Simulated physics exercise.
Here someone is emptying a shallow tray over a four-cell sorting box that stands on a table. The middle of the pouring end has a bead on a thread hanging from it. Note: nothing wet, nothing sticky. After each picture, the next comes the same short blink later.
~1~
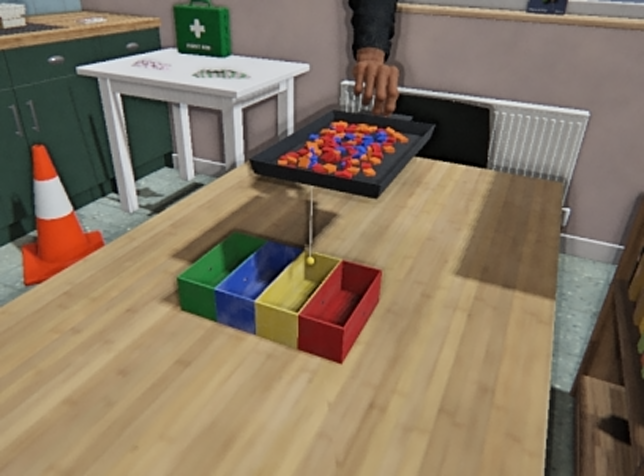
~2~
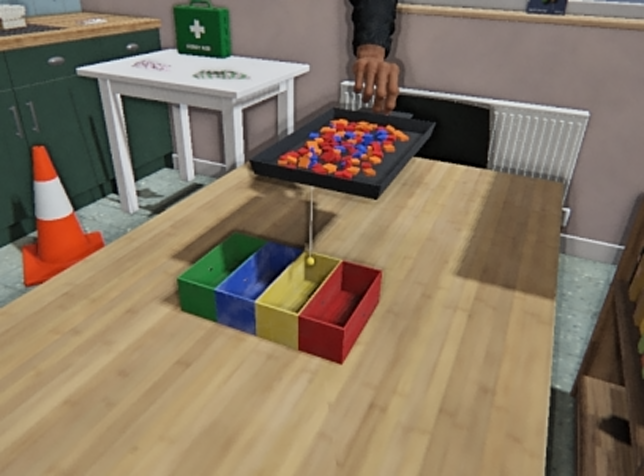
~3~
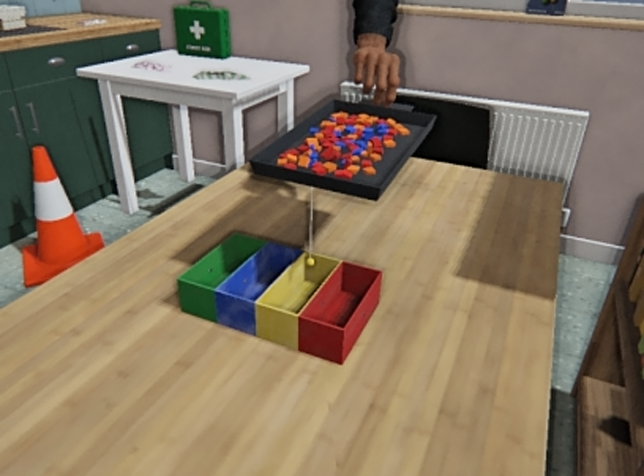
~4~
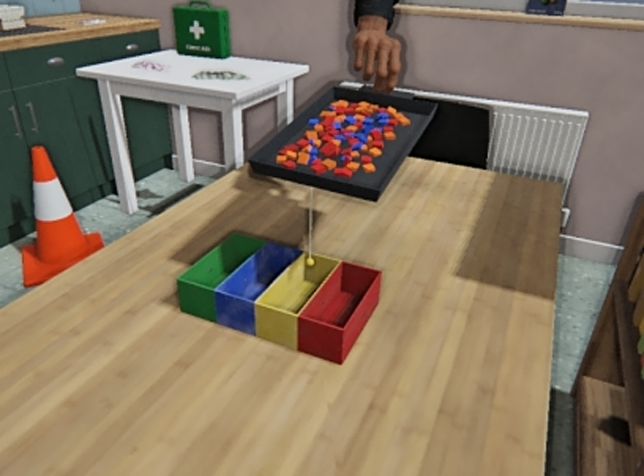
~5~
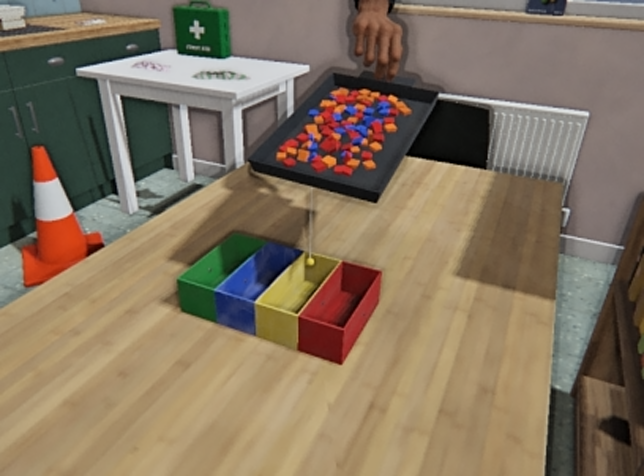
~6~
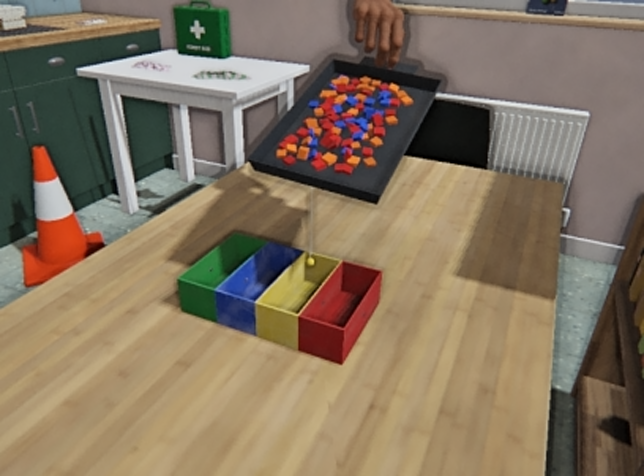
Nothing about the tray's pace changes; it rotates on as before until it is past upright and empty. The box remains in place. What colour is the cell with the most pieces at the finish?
It is red.
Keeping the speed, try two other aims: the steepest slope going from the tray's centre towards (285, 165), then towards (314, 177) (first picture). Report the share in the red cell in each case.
Well, 0 percent for one and then 20 percent for the other.
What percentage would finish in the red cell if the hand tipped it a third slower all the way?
Roughly 40 in a hundred.
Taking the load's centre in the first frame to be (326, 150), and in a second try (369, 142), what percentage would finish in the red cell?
Respectively 40 and 50 in a hundred.
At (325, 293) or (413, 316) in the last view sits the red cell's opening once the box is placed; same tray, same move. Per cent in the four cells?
You'd see around 60 per cent and then around 100 per cent.
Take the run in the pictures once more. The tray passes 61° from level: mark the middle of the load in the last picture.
About (337, 164).
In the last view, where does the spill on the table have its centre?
The middle is around (359, 373).
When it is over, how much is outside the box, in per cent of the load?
About 20 per cent.
Just after the last frame, tray tipped steeply; every one on the tray.
A moment on, tray tipped right over; the larger part on the tray; about a tenth in the red cell; about a tenth in the yellow cell; about a tenth falling or outside the box.
Further on, tray tipped past a quarter turn; roughly half in the red cell; roughly a quarter in the yellow cell; about a tenth in the blue cell; roughly a quarter falling or outside the box.
When it is over, tray tipped past a quarter turn; roughly half in the red cell; roughly a quarter in the yellow cell; about a tenth in the blue cell; not one in the green cell; roughly a quarter outside the box.
